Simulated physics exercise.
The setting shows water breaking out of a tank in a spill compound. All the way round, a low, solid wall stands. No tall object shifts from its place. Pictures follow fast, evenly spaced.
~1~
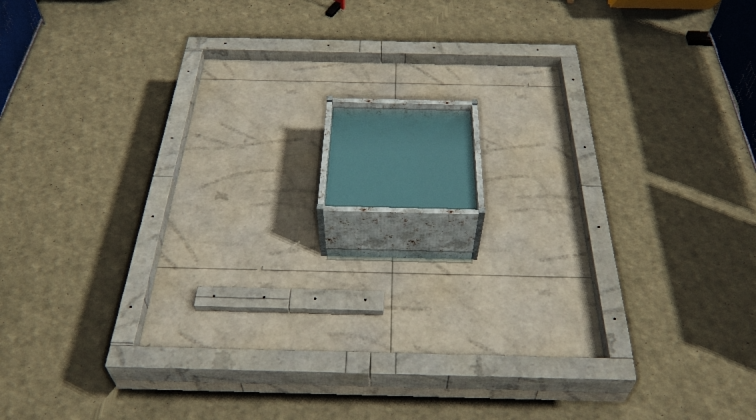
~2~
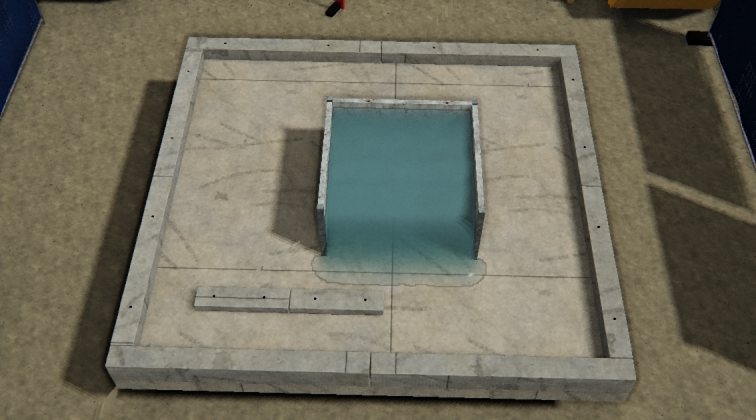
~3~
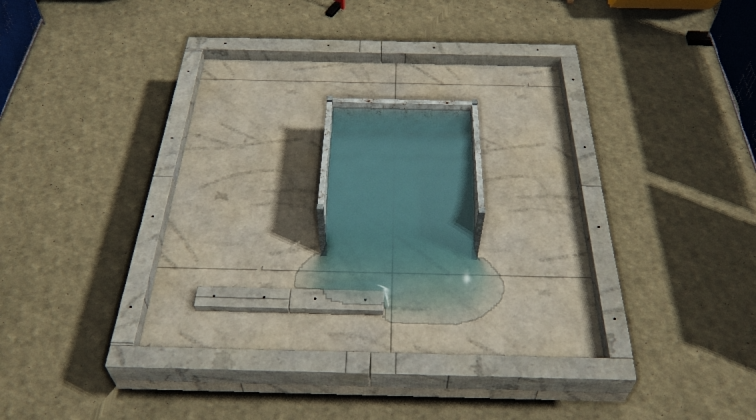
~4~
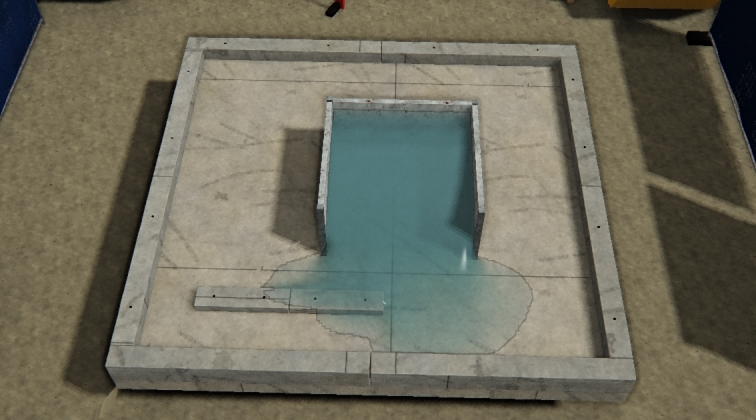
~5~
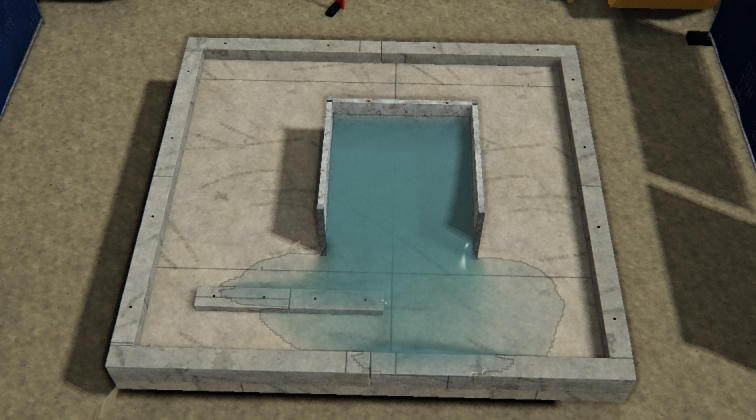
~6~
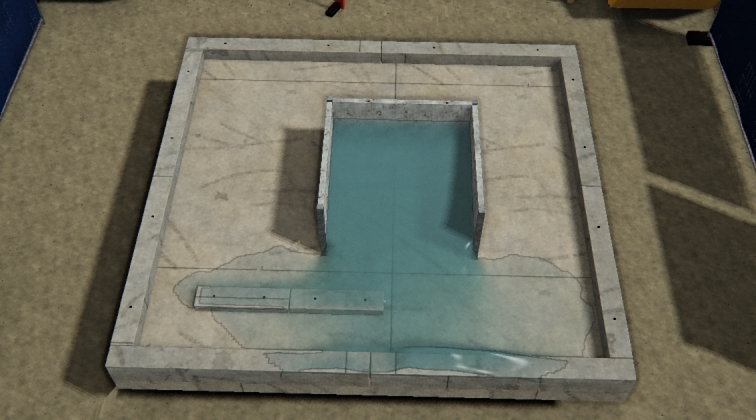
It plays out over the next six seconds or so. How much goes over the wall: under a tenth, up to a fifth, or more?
Bottom line, the loss runs higher than a fifth.
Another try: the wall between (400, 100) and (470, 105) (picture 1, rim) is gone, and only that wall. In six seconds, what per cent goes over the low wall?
About 18 %.
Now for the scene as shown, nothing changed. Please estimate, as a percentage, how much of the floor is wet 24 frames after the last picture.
By my count, 85 percent.
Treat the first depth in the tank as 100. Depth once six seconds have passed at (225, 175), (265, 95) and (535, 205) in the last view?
Going in order, roughly 6, 10 and 6 %.
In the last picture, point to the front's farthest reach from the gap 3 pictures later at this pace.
Somewhere near (147, 322).
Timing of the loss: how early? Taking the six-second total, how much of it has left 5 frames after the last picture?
I'd put it near 40 in a hundred.
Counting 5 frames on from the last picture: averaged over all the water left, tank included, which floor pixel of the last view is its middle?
It's close to (395, 266).
A moment on, water covers 30 % of the floor; the low wall has let 6 % over.
Next, water covers 30 % of the floor; the low wall has let 12 % over.
Then, water covers 50 % of the floor; the low wall has let 27 % over.
Later, water covers 70 % of the floor; the low wall has let 31 % over.
In the end, water covers 80 % of the floor; the low wall has let 31 % over.
